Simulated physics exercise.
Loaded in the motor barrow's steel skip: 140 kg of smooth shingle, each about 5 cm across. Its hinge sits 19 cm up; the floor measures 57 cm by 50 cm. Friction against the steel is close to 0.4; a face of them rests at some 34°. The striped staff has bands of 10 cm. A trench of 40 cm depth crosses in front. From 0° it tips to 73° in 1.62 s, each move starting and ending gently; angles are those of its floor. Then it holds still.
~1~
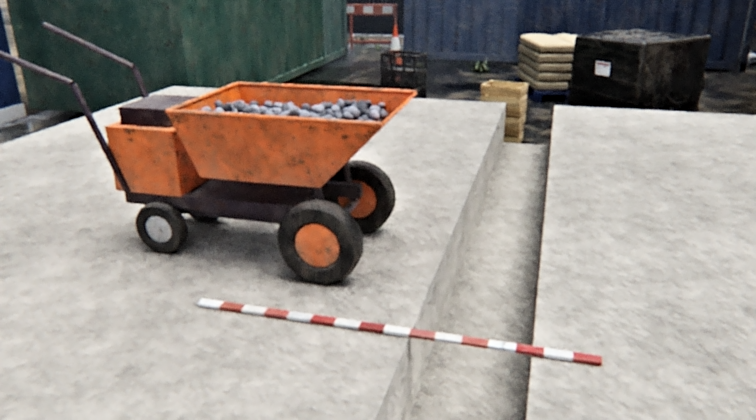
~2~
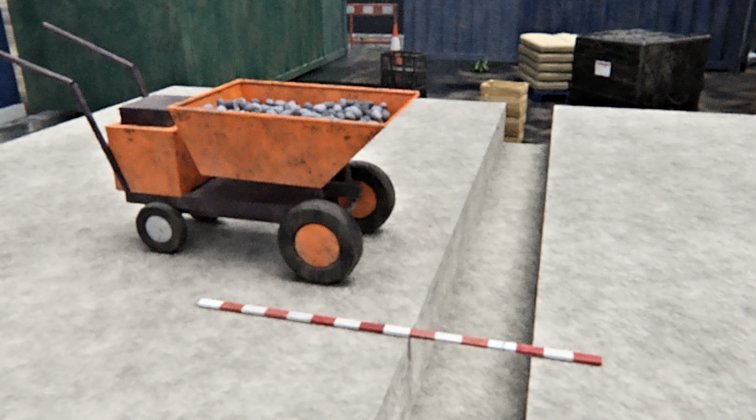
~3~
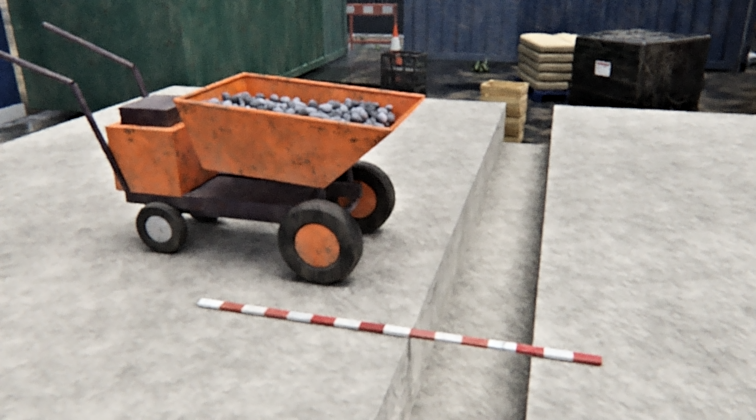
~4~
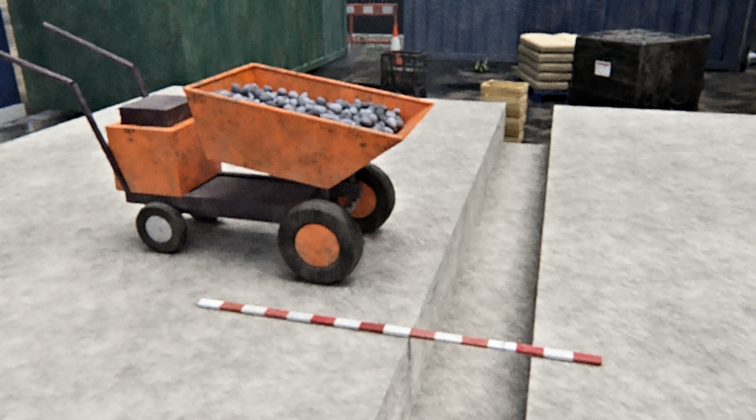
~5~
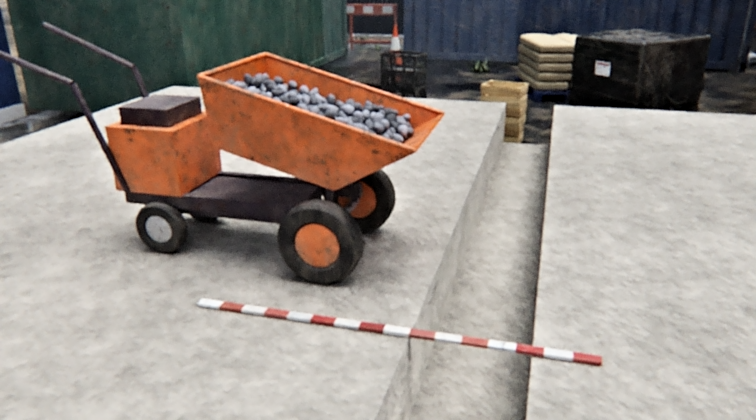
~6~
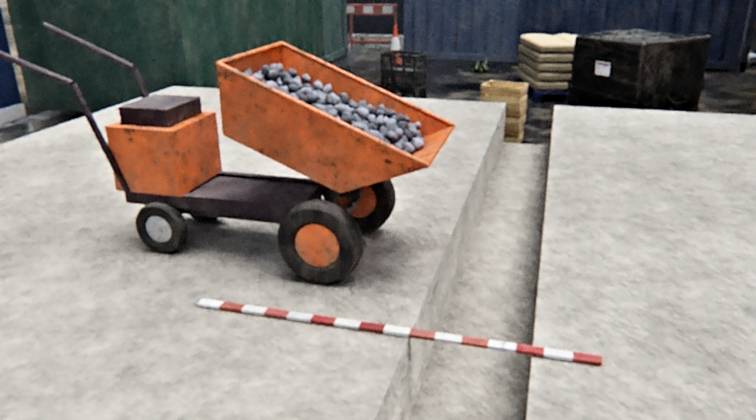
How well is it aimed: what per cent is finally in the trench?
Roughly 96 per cent ends in the trench.
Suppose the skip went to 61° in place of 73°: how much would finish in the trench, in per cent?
Then about 90 per cent.
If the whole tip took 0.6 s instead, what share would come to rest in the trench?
Then about 80 per cent.
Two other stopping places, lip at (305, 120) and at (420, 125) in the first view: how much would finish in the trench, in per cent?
About 75 and 55 per cent.
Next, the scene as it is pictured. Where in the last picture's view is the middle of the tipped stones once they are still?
Around (495, 334).
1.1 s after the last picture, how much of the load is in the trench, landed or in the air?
Some 70 per cent.
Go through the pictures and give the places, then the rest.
In the first picture, lip at (381, 125), floor tilted 0°, highest stones at (349, 109).
In the second picture, the skip is at 1°, its lip at (384, 126); the top of the load is at (342, 110).
In the third picture, lip at (392, 131), floor tilted 4°, highest stones at (264, 104).
In the fourth picture, the skip is at 9°, its lip at (402, 139); the top of the load is at (251, 94).
In the fifth picture, the skip is at 15°, its lip at (415, 151); the top of the load is at (258, 83).
In the sixth picture, the skip is at 23°, its lip at (428, 166); the top of the load is at (273, 74).
Then, 0.6 s after the last picture the floor is at 62°, 96 % in the skip, 4 % in the trench; the foremost stones are at (502, 239).
Then, 1.1 s after the last picture the floor is at 73°, 24 % in the skip, 72 % in the trench, 3 % past the trench; the foremost stones are at (604, 284).
Then, 1.5 s after the last picture the floor is at 73°, 3 % in the skip, 94 % in the trench, 4 % past the trench; the foremost stones are at (664, 300).
Then, 3.4 s after the last picture the floor is at 73°, 0 % in the skip, 96 % in the trench, 4 % past the trench; the foremost stones are at (678, 294).
